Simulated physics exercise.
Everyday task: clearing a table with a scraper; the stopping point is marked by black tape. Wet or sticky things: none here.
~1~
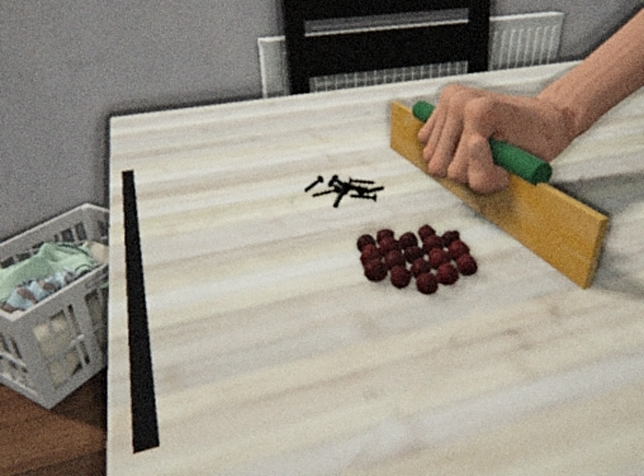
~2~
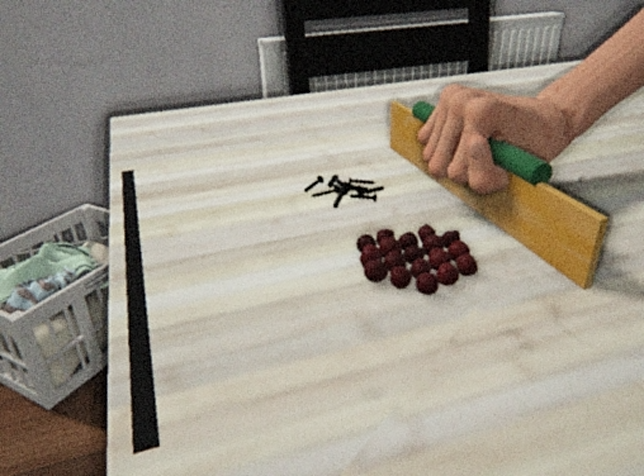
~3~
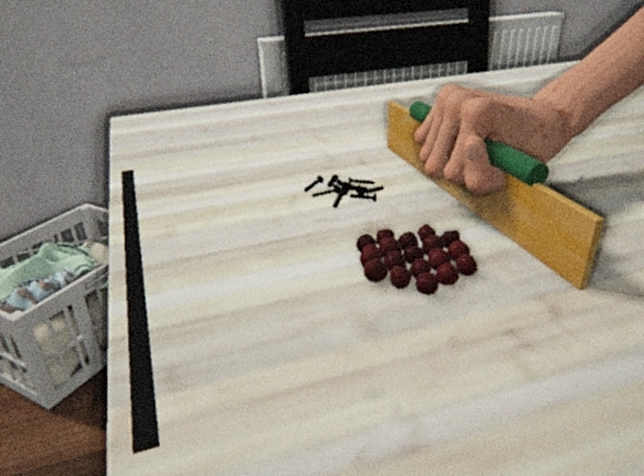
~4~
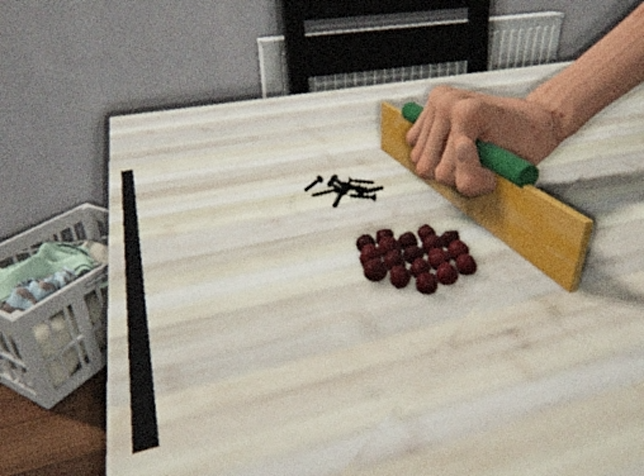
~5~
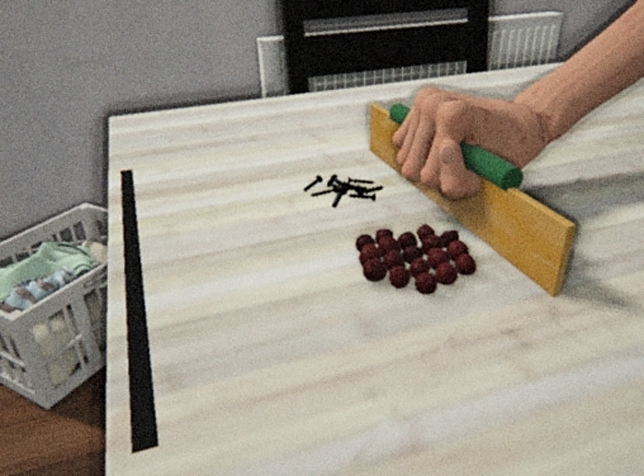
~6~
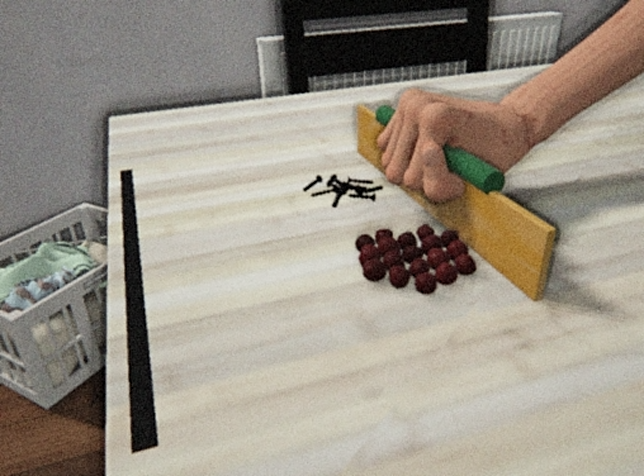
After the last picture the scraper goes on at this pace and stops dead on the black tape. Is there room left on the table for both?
The near handful has some go over, while the Far handful has some go over.
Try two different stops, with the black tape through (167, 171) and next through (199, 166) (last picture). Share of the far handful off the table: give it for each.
Share off the table is 0 per cent for the first position and 0 per cent for the second.
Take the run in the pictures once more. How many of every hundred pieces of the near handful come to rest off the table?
It works out to around 90 in a hundred.
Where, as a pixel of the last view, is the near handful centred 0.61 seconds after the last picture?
Around (283, 289).
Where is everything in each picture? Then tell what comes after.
The first frame shows scraper near (574, 239), at rest; black tape near (128, 177), right by the edge; edge at (108, 269); near handful near (414, 255), a few dried cherries; far handful near (351, 186), a few black screws.
The second frame shows scraper near (574, 239), at rest; far handful near (351, 186).
The third frame shows scraper near (570, 240); near handful near (414, 255).
The fourth frame shows scraper near (560, 242); far handful near (350, 185).
The fifth frame shows scraper near (544, 245); near handful near (413, 255).
The sixth frame shows scraper near (525, 250); black tape near (127, 177); edge at (107, 268); near handful near (413, 255); far handful near (349, 185).
Then, 0.61 s on from there, scraper still moving, near (275, 175); near handful all on the table, its front near (243, 321); far handful all on the table, its front near (232, 210).
Then, 1.24 s on from there, scraper stopped at the black tape; near handful near half over the edge; far handful near a quarter over the edge.
Then, 1.52 s on from there, scraper stopped at the black tape; near handful all but a few over the edge; far handful the whole lot over the edge.
In the end, scraper stopped at the black tape; near handful all but a few over the edge; far handful the whole lot over the edge.
